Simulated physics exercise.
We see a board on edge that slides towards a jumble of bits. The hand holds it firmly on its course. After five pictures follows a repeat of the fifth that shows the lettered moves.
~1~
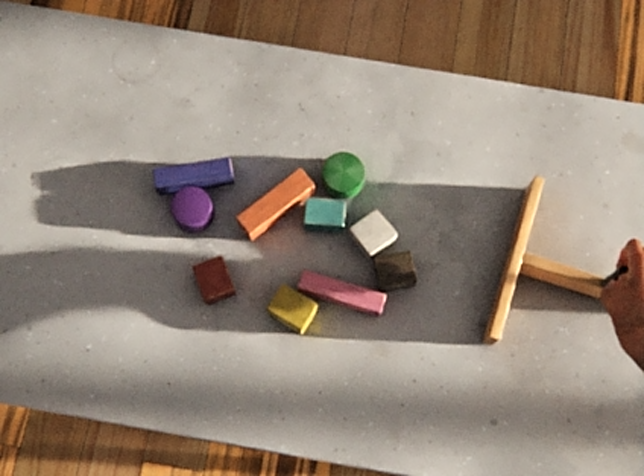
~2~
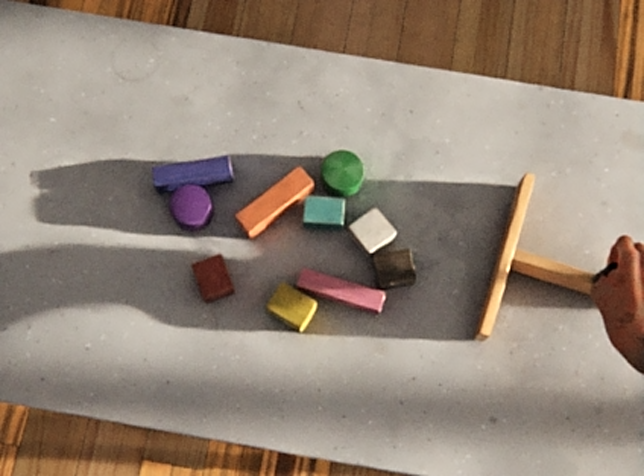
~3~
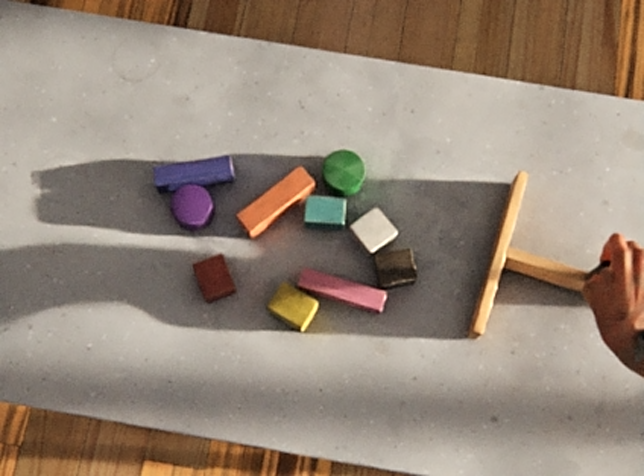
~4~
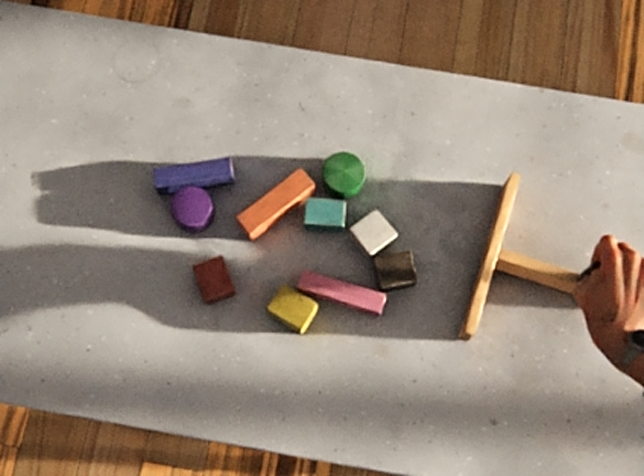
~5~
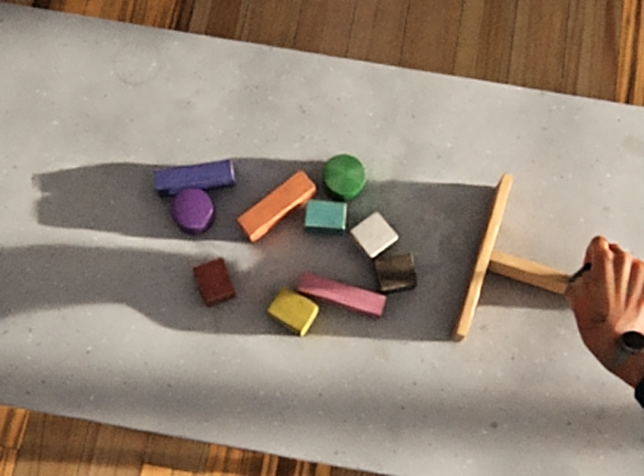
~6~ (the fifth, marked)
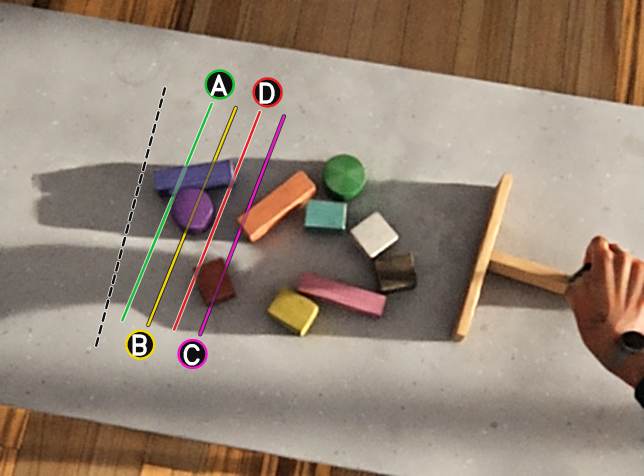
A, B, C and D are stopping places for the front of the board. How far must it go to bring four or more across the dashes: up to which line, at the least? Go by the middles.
As far as mark A.
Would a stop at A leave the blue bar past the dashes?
Yes.
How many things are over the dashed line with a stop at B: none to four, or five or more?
Three.
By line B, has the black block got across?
No.
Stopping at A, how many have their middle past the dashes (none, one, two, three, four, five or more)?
It has five or more across.
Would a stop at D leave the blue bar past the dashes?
Yes.
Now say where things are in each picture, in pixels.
The first frame shows orange bar (276, 205); red block (215, 280); white block (373, 234).
The second frame shows board (509, 252); pink bar (341, 292).
The third frame shows board (502, 250); green tin (343, 174).
The fourth frame shows board (493, 251); blue bar (194, 176).
The fifth frame shows board (486, 253); purple tin (193, 212); orange bar (277, 207); red block (215, 282).
On the marked copy, A at (169, 208); B at (194, 212); C at (244, 221); D at (219, 217); the dashed line at (132, 211).
Taking A. A third of the way, board (371, 233); blue bar (195, 178); purple tin (193, 212); none across.
Two thirds of the way, board (258, 213); blue bar (142, 160); purple tin (138, 197); none across.
When it is over, board (167, 198); purple tin (53, 176); blue bar (86, 126); five across.
As for the rest, B gets only three across; C gets only two across; D gets only two across.
